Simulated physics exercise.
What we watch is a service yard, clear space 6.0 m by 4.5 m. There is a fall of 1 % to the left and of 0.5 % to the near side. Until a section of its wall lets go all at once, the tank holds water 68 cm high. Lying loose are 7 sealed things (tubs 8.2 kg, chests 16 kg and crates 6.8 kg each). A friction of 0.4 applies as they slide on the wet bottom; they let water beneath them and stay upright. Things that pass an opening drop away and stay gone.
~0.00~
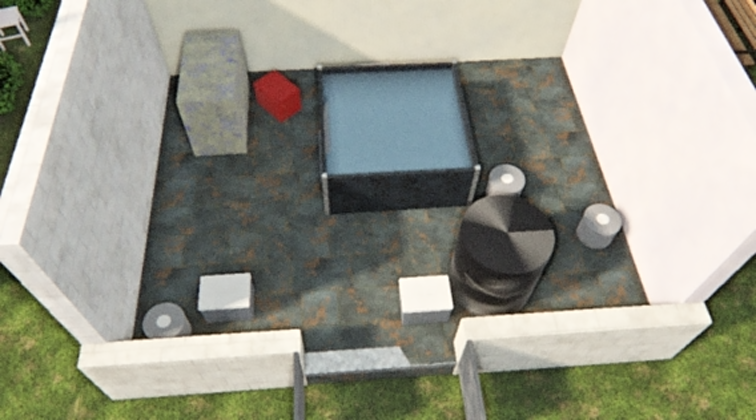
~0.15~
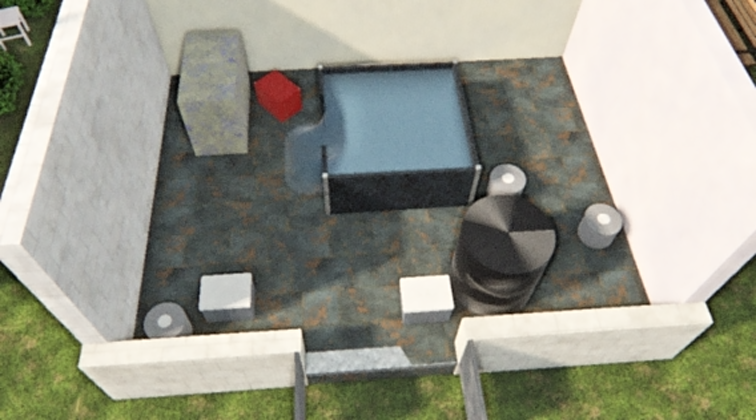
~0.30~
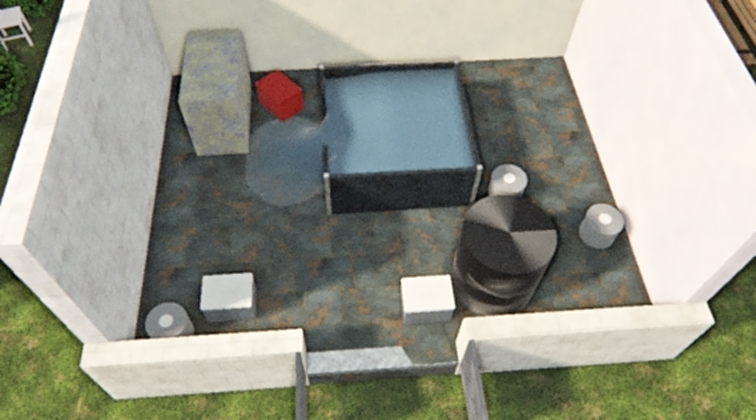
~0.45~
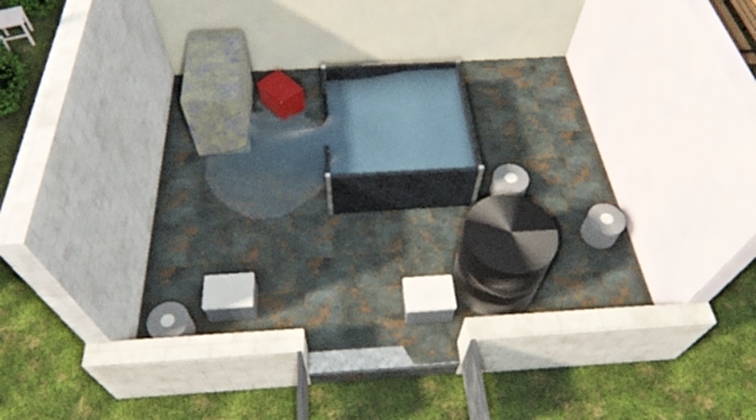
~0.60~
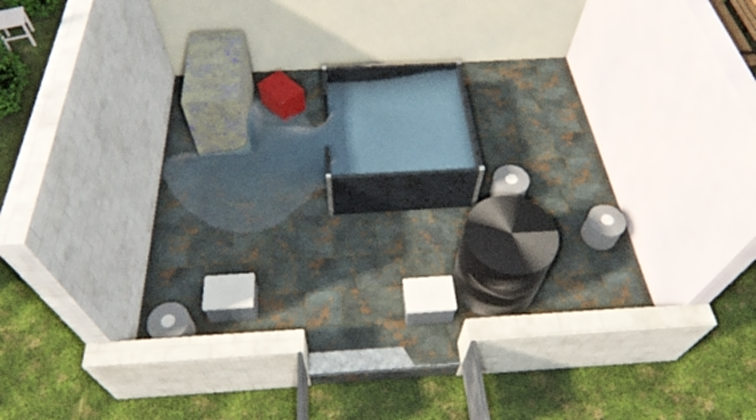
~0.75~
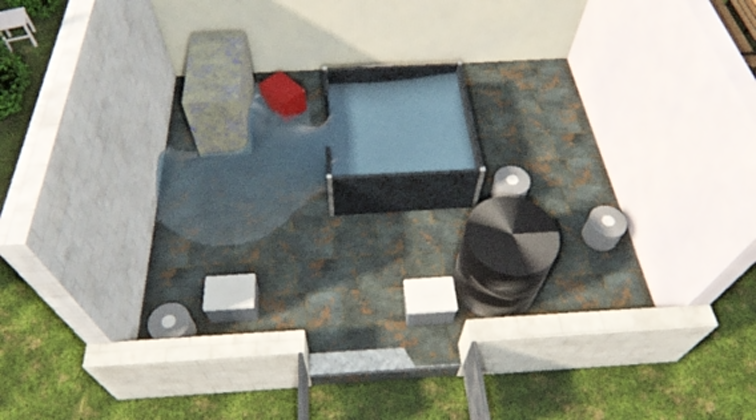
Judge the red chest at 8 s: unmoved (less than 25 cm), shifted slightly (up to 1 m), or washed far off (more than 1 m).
It ends well off its spot.
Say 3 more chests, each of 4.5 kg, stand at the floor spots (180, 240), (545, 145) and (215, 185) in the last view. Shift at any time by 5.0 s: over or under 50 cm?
Taking them in order: Far enough, not far enough and far enough.
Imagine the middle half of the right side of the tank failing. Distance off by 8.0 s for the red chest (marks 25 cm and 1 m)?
So, for the red chest: It is carried a long way.
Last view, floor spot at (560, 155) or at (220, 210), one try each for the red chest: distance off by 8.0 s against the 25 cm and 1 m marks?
Results, in order: Displaced moderately, then borne far off.
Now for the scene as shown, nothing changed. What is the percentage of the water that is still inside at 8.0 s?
Roughly 92 percent.
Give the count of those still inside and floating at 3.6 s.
At that time the total is 0.
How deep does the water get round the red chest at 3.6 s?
The depth there is around 7 cm.
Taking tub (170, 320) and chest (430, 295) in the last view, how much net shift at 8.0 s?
450 cm and 40 cm, respectively.
After 1.6 s the red chest is near (325, 68), 0.7 m from its start, aground; 0 of 7 are out; 0 afloat.
After 3.6 s the red chest is near (455, 66), 2.5 m from its start, aground; 0 of 7 are out; 0 afloat.
After 5.6 s the red chest is near (519, 80), 3.4 m from its start, aground; 0 of 7 are out; 2 afloat.
After 8.0 s the red chest is near (522, 84), 3.4 m from its start, aground; 0 of 7 are out; 5 afloat.
